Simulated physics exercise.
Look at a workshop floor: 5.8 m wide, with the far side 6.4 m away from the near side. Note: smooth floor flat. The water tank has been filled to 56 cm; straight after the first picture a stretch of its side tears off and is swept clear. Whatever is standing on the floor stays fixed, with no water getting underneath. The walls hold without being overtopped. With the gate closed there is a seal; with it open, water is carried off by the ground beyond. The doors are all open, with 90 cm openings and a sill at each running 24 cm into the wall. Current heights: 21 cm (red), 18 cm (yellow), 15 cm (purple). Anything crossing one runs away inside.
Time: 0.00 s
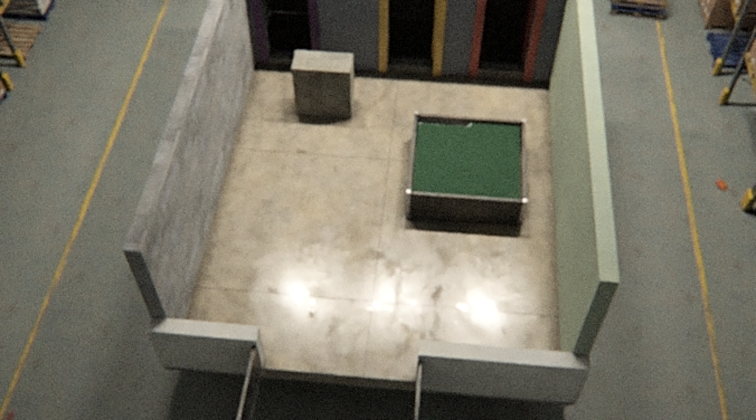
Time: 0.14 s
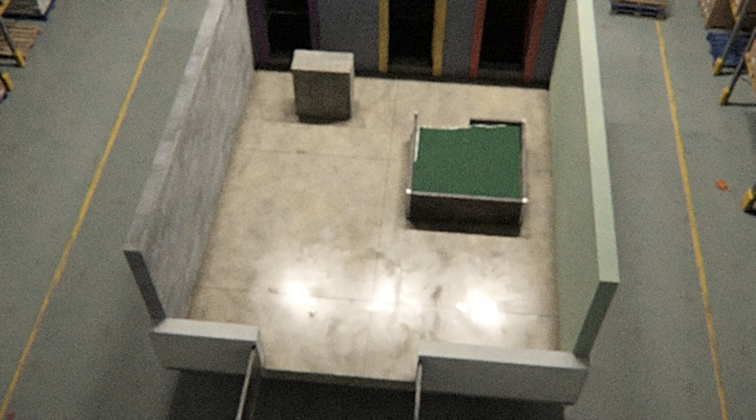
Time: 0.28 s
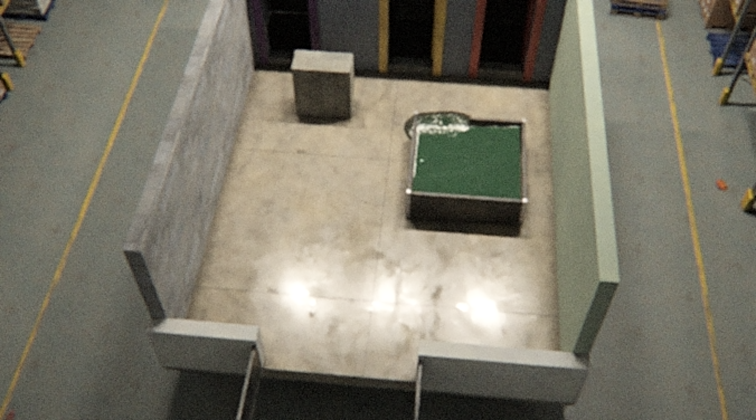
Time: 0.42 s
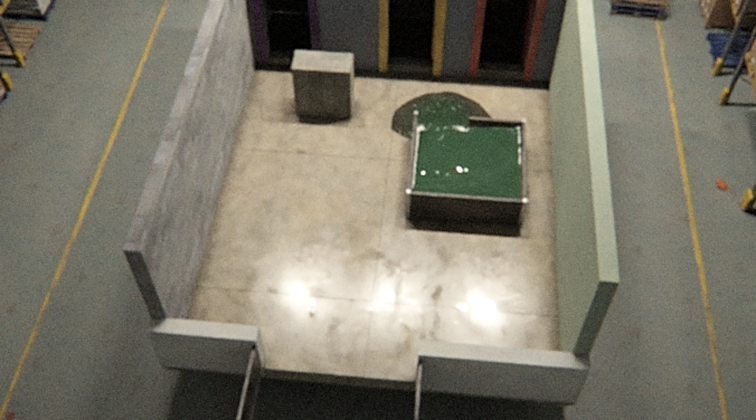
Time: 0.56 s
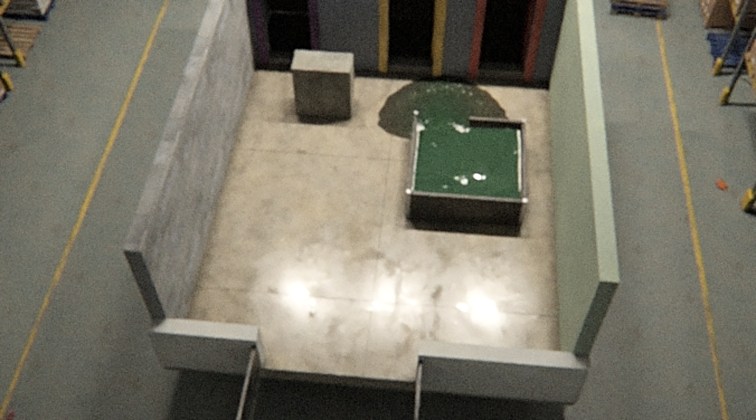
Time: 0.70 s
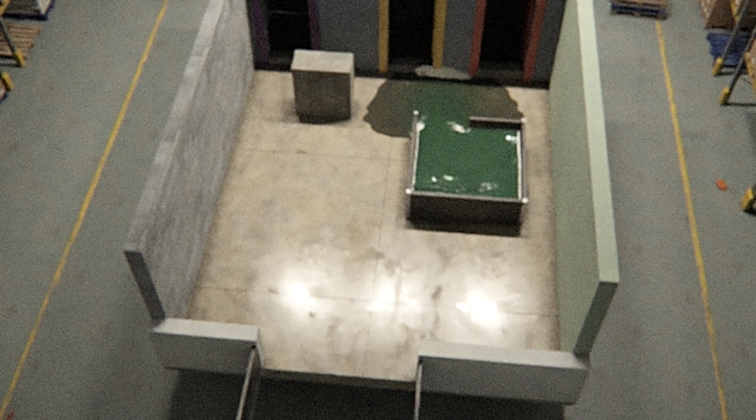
On a workshop floor between two low walls, a square tank of green water stands still near a grey block. Part of its far side vanishes, and water pours out through the gap, spreading in a dark, widening puddle across the pale floor until it touches the yellow doorway at the back.
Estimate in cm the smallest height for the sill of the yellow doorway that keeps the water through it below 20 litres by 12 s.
I would say 23 cm.
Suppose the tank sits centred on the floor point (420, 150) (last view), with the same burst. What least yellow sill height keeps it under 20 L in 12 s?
Close to 32 cm would do it.
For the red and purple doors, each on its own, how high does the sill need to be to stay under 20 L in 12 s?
About 14.0 cm at red and 12.5 cm at purple.
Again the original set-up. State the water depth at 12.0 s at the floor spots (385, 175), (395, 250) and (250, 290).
Taking the spots in order: About 3, 4 and 5 centimetres.
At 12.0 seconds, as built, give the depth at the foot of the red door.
About 5.0 cm.
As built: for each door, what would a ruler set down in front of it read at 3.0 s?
Depth at red 13 cm, at yellow 20 cm, at purple 7 cm.
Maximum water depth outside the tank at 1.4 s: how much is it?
Around 32 centimetres.
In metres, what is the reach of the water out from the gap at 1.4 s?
About 2.8 metres out.
After 1.4 s water covers 15 % of the floor, deepest (32 cm) near (437, 78); 28 cm at the yellow door, 11 litres in over its 18 cm sill.
After 3.0 s water covers 25 % of the floor, deepest (25 cm) near (251, 85); 20 cm at the yellow door, 55 litres in over its 18 cm sill.
After 12.0 s water covers 100 % of the floor, deepest (8 cm) near (253, 78); 6 cm at the yellow door, 58 litres in over its 18 cm sill.
At the yellow door as built, the water arrived by 0.7 s and peaked near 29 cm at 1.6 s.
Run again over the same 12 s with other heights there, 49 litres in over 19 cm, 8 litres over 26 cm. The limit of 20 litres is kept from about 23 cm up.
